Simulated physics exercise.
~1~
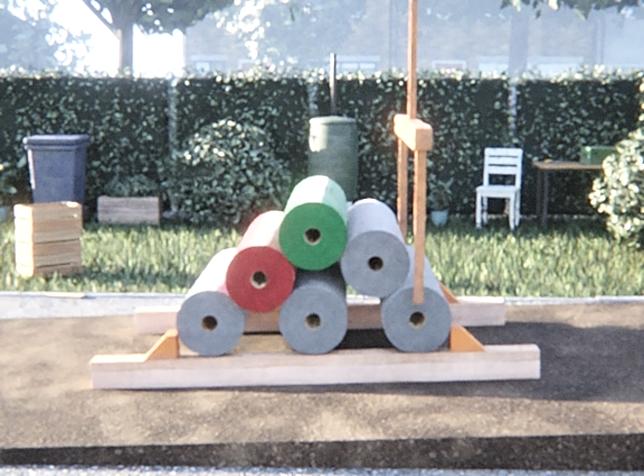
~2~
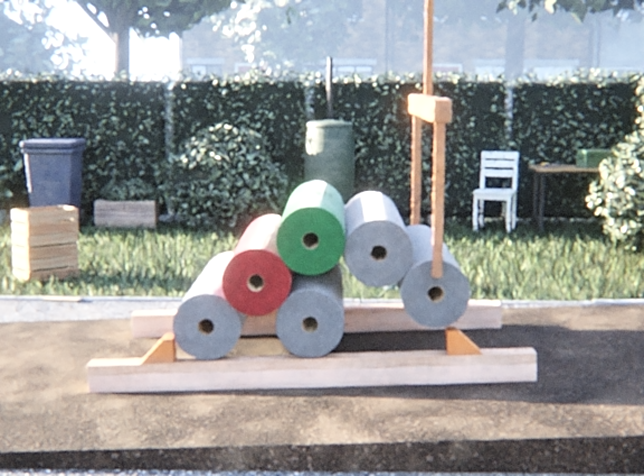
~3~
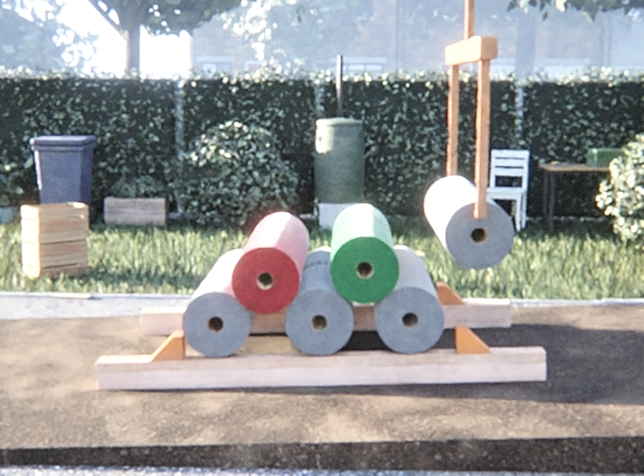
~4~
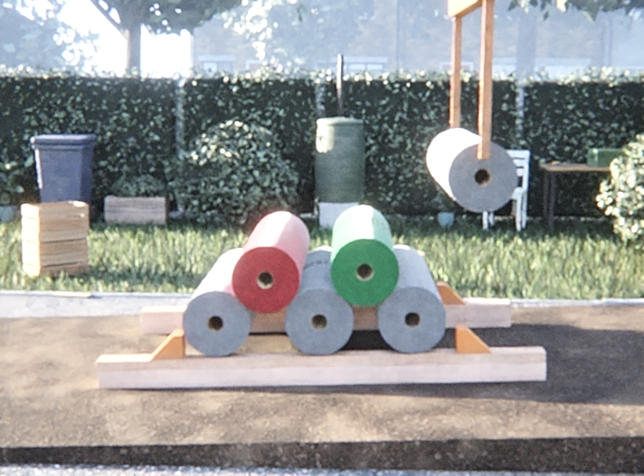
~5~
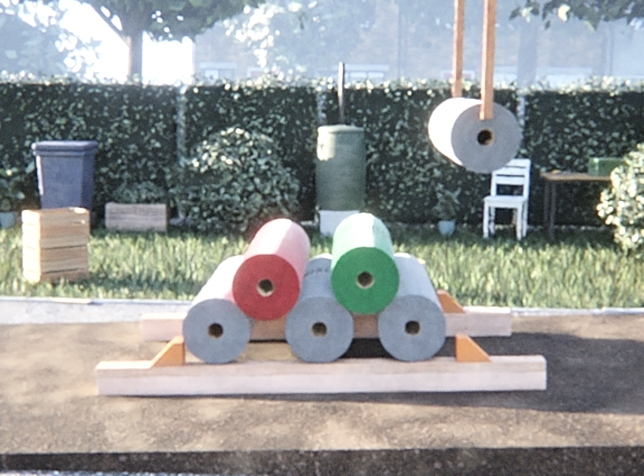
Grey roll rising from a stack's bottom right on a hanging frame, green and another grey dropping rightward, red staying put.
